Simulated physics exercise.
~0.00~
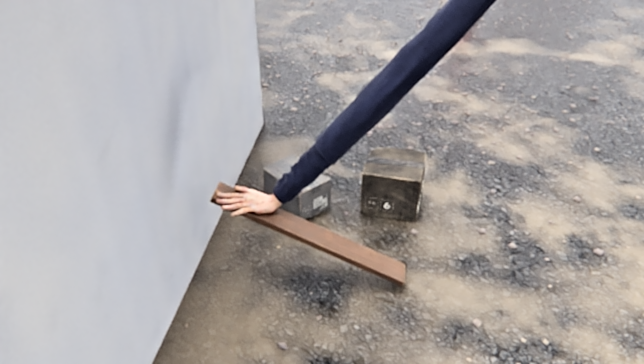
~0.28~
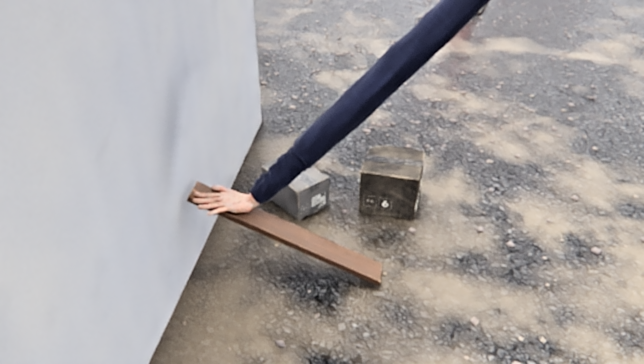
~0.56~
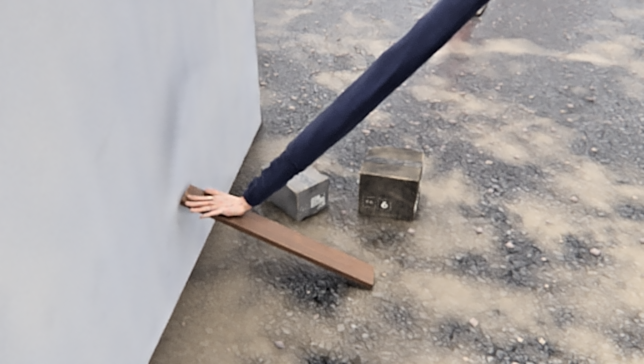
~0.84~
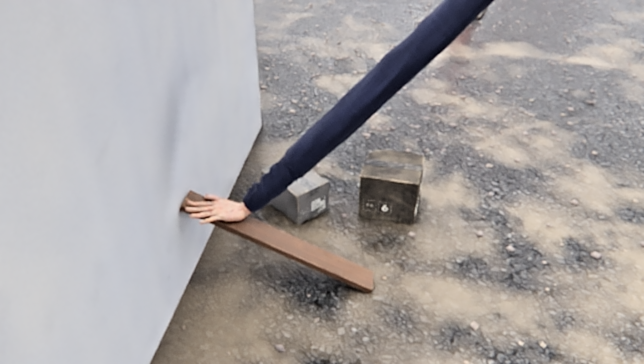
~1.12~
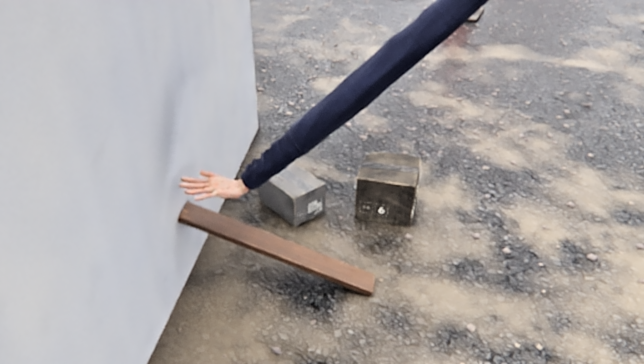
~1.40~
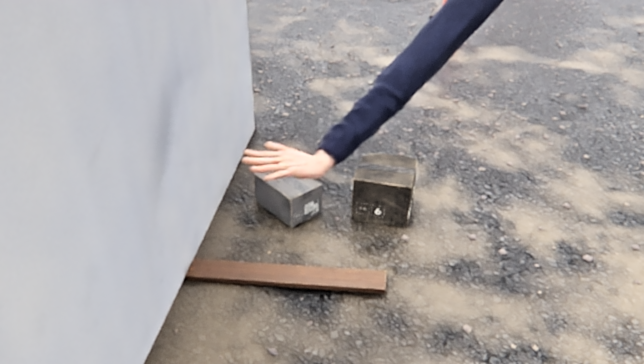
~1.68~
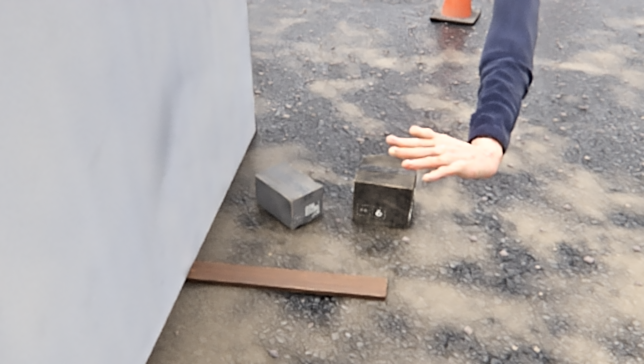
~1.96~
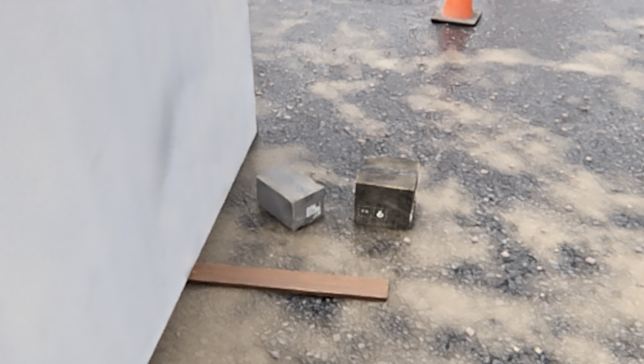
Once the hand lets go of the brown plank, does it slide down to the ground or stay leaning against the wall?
The brown plank slides down and ends up lying flat on the ground.
To begin with, a hand in a dark blue sleeve holds the upper end of a brown plank by a pale wall, with a grey box and a black box standing on the gravel behind it. The hand shifts the plank to the left until its raised end rests against the wall. It holds still there for a moment, then lets go and lifts away. The plank slips down the wall and drops to the ground. The arm draws back to the right and leaves, while the plank lies flat and both boxes stay where they were.
